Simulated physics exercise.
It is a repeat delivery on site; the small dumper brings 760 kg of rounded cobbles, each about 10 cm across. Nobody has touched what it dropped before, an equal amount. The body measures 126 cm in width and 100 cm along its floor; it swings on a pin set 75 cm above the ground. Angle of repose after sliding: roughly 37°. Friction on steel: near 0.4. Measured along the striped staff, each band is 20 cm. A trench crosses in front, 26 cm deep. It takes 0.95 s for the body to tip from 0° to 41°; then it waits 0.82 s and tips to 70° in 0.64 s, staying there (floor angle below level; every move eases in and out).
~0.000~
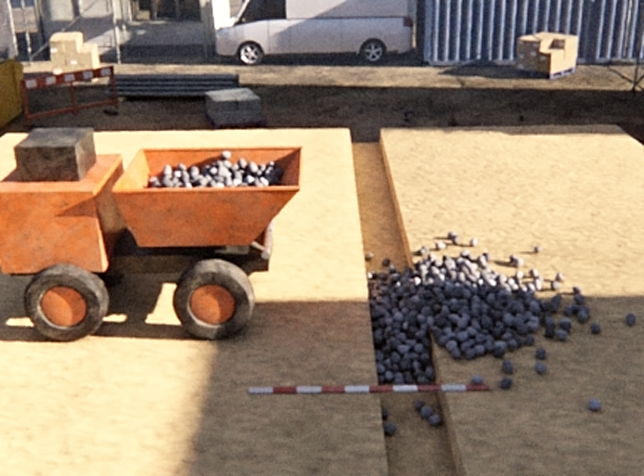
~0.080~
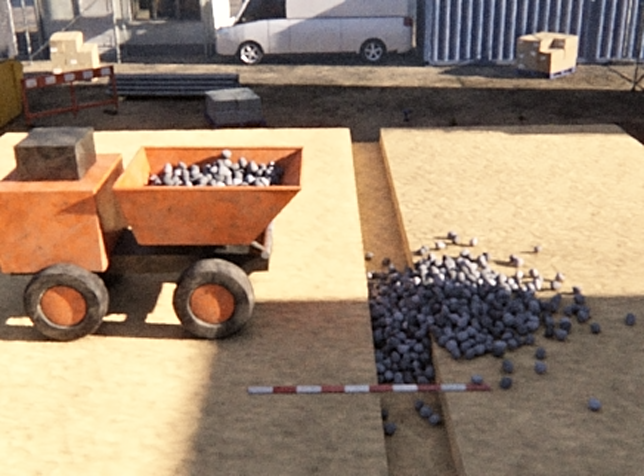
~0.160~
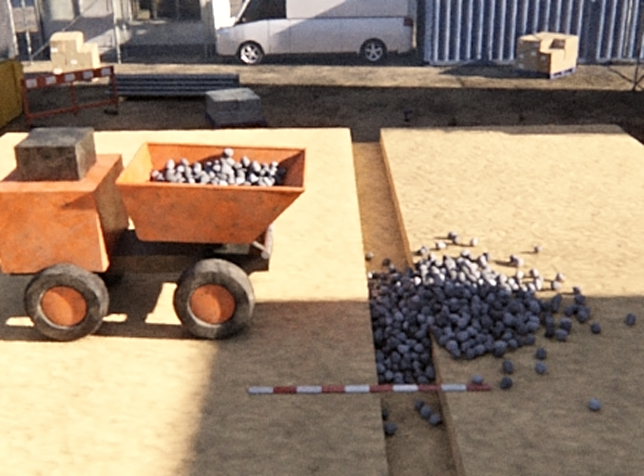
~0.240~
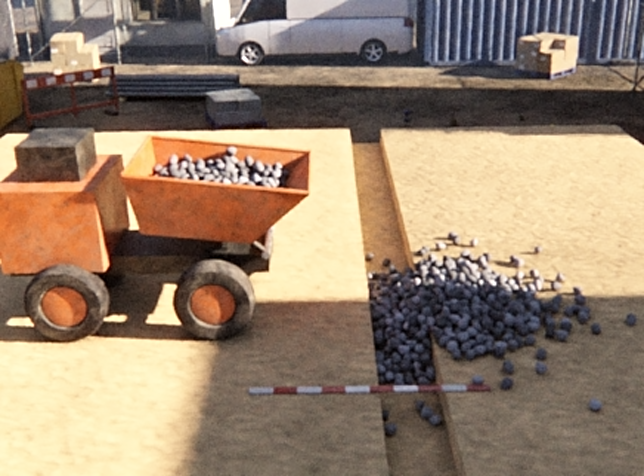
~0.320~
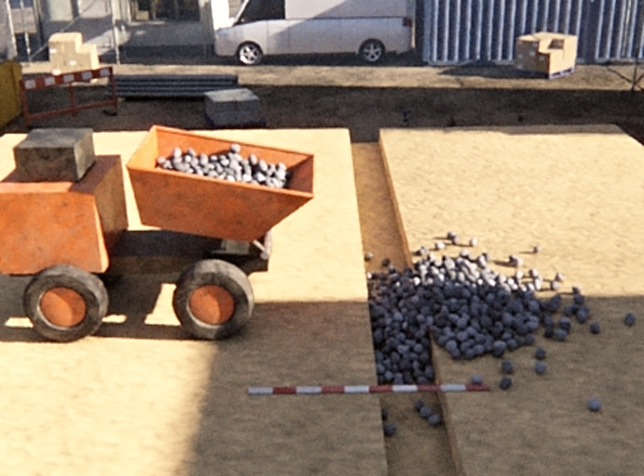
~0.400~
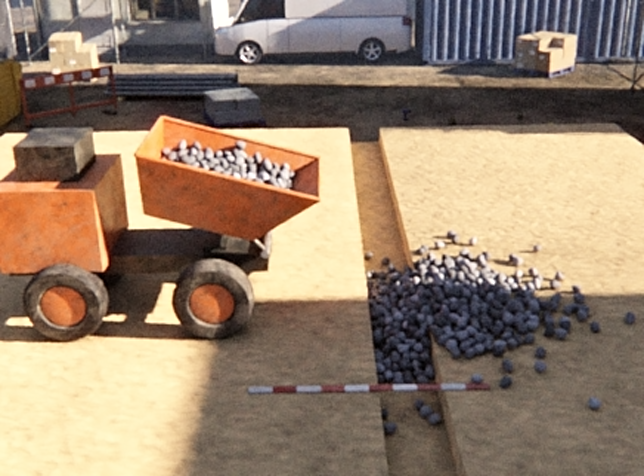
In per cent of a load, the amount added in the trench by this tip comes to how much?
It comes to roughly 72 per cent.
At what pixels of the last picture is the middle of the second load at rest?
Their middle rests near (389, 299).
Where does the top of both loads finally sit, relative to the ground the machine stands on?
Roughly 44 cm higher than the ground.
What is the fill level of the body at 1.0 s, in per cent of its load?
Around 100 in a hundred.
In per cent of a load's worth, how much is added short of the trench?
Roughly 20 in a hundred of a load.
After 0.7 s the floor is at 34°; in per cent of one load, 100 in the body, 47 in the trench, 53 past the trench; the foremost stones are at (617, 307).
After 1.0 s the floor is at 41°; in per cent of one load, 100 in the body, 47 in the trench, 53 past the trench; the foremost stones are at (617, 307).
After 2.9 s the floor is at 70°; in per cent of one load, 58 in the body, 4 short of the trench, 85 in the trench, 53 past the trench; the foremost stones are at (617, 307).
After 5.7 s the floor is at 70°; in per cent of one load, 0 in the body, 19 short of the trench, 119 in the trench, 62 past the trench; the foremost stones are at (617, 307). Net gain in the trench, 72.
